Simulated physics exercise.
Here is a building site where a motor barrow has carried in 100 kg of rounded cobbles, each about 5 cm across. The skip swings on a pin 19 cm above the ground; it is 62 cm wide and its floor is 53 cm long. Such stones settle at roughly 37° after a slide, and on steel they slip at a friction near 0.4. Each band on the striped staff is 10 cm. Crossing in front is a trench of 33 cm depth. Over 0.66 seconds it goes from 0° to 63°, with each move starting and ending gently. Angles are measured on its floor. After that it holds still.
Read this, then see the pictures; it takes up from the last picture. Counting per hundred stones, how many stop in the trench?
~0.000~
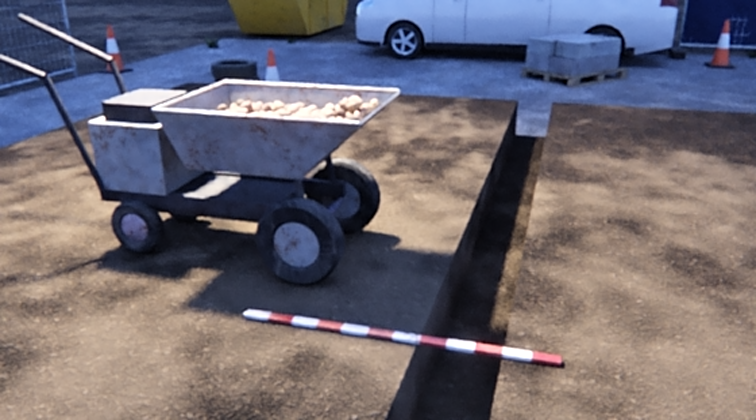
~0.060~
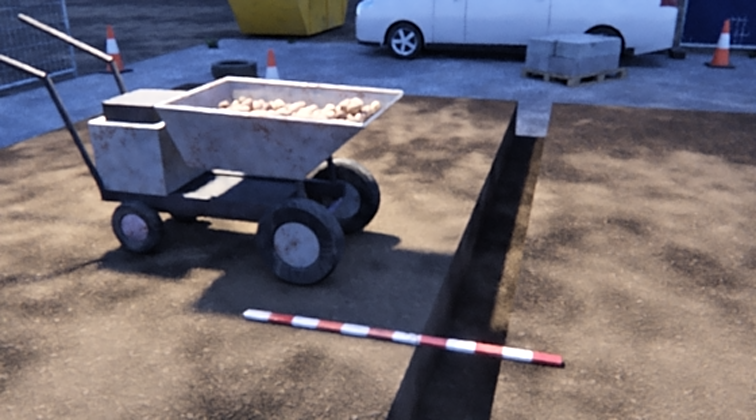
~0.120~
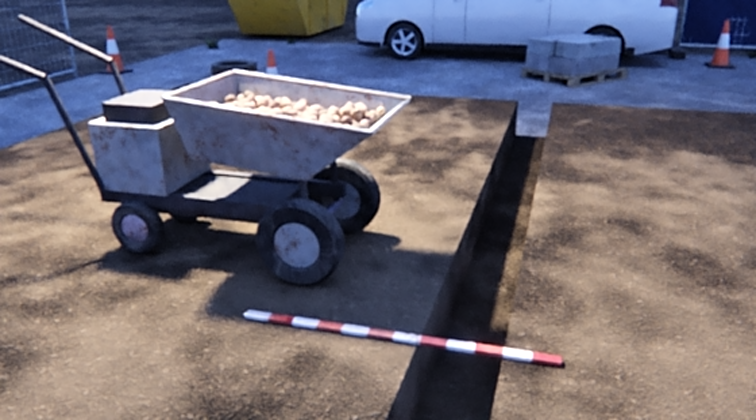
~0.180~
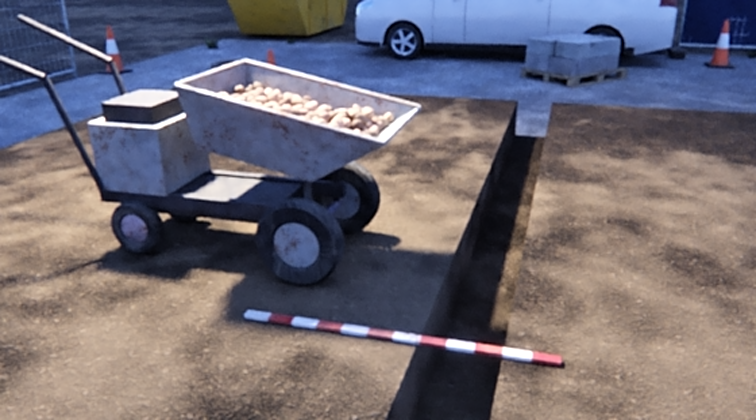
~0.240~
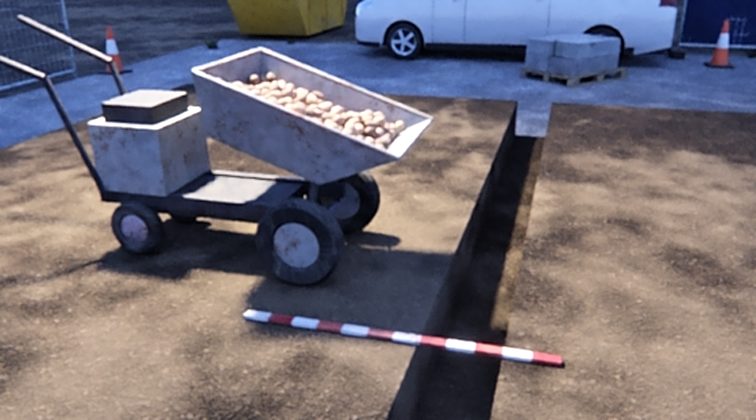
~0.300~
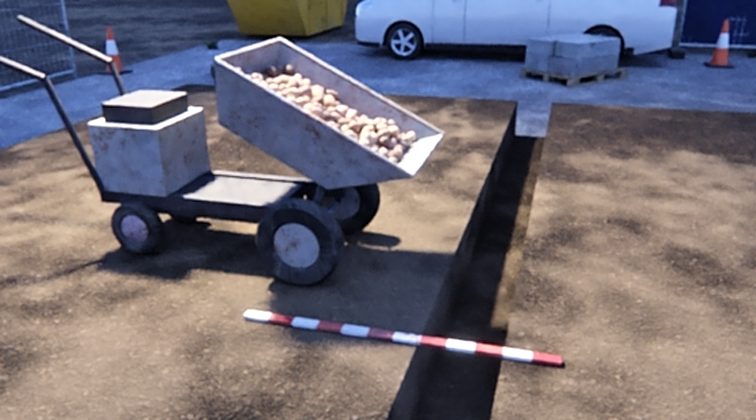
Some 72.
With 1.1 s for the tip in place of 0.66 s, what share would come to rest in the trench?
About 85%.
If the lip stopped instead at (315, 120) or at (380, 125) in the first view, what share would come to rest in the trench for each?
Near 95 then near 50 percent.
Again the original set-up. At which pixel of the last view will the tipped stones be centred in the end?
Middle at around (497, 321), I'd say.
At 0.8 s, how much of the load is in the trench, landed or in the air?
Some 20 per cent.
After 0.5 s the floor is at 54°; 100 % in the skip; the foremost stones are at (429, 207).
After 0.8 s the floor is at 63°; 79 % in the skip, 21 % in the trench; the foremost stones are at (511, 282).
After 1.1 s the floor is at 63°; 21 % in the skip, 52 % in the trench, 27 % past the trench; the foremost stones are at (656, 303).
After 3.1 s the floor is at 63°; 0 % in the skip, 72 % in the trench, 28 % past the trench; the foremost stones are past the picture's edge.
